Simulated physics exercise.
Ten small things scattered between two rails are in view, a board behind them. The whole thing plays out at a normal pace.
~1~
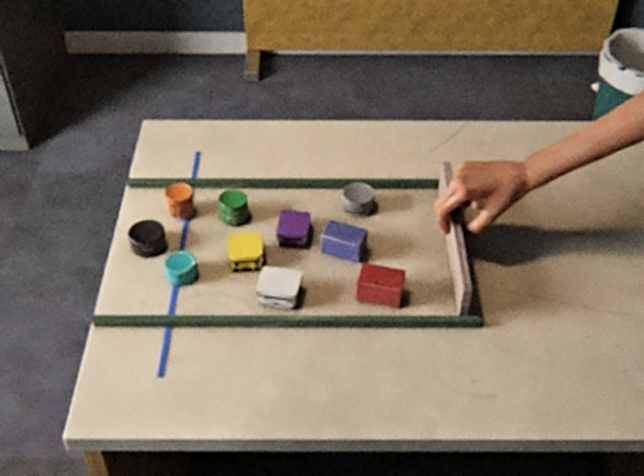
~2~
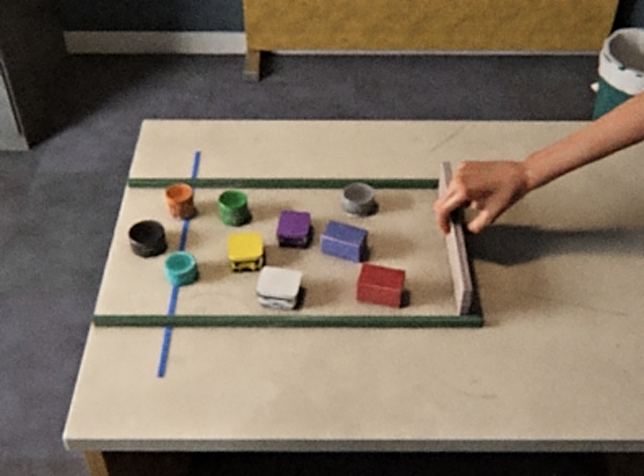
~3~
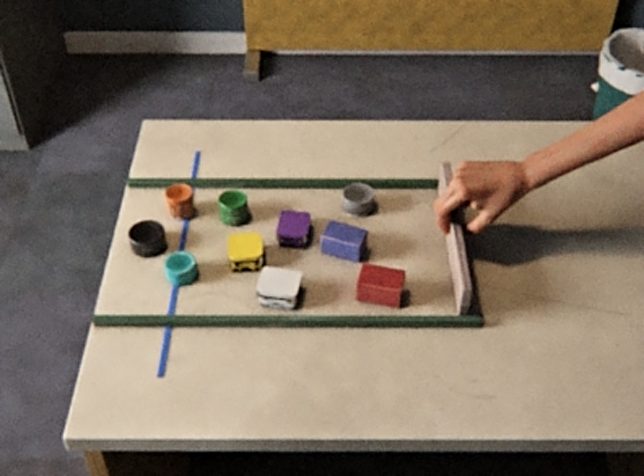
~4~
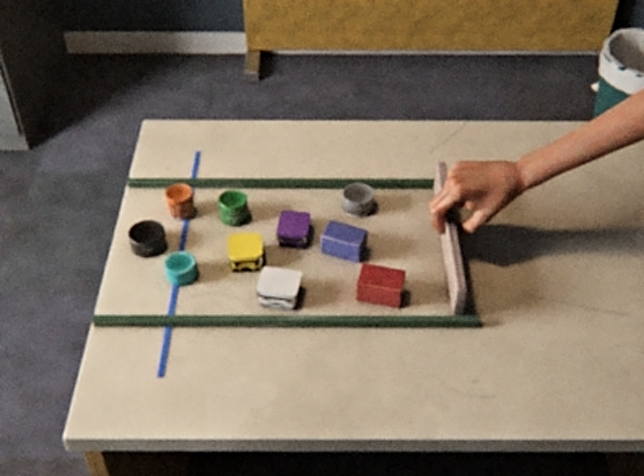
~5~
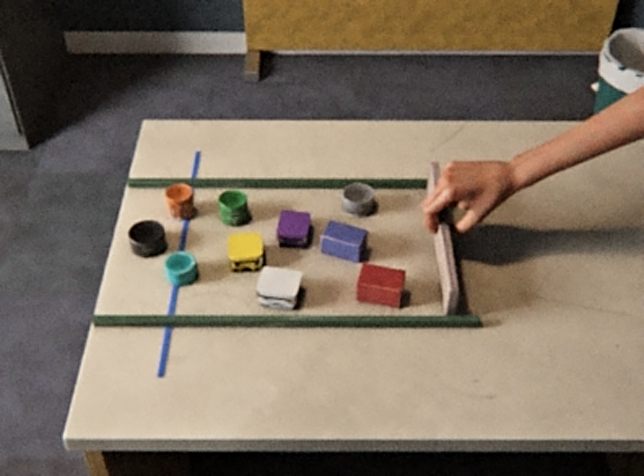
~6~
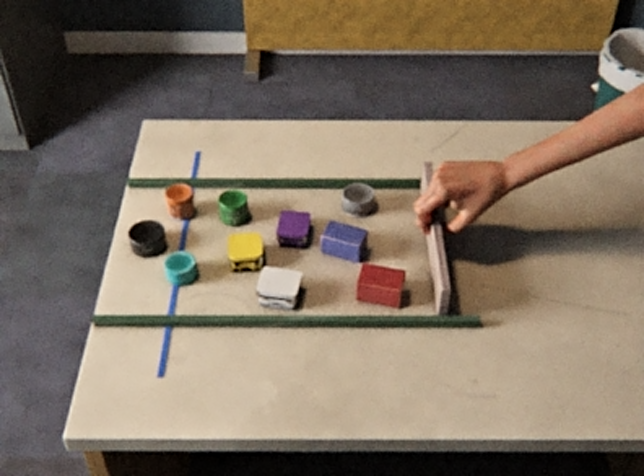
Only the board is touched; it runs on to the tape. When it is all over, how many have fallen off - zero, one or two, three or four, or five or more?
The edge claims one or two.
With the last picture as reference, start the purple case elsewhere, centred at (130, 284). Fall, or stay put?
From that start the object does not stay.
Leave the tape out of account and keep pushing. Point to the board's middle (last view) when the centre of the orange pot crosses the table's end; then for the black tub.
Estimated middle: (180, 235), and (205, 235) for the other.
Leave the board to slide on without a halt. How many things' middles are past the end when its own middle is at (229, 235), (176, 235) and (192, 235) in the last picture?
Past-the-end tally - position 1: 0, position 2: 3, position 3: 2.
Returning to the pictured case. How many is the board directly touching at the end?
At rest, 4 are in contact.
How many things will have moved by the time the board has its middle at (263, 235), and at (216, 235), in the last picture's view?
I get 8 at the one place and 10 at the other.
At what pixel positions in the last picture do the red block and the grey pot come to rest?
In the last picture, roughly (150, 289) and (173, 199).
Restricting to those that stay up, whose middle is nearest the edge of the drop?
The one in question is the orange pot.
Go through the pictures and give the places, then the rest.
In the first frame, black tub (147, 238); orange pot (180, 203); turquoise lid (181, 268); board (454, 235); tape (182, 249).
In the second frame, orange pot (180, 203); blue block (344, 242).
In the third frame, turquoise lid (181, 268); yellow case (246, 253).
In the fourth frame, black tub (147, 238); purple case (294, 230).
In the fifth frame, orange pot (180, 203); red block (381, 286).
In the sixth frame, black tub (147, 238); orange pot (180, 203); turquoise lid (181, 268); board (434, 235); tape (182, 249).
Soon after, none off yet; black tub at rest near (147, 238); orange pot at rest near (180, 203); turquoise lid at rest near (181, 268).
In the end, the number that fall off is one or two; gone, turquoise lid and black tub.
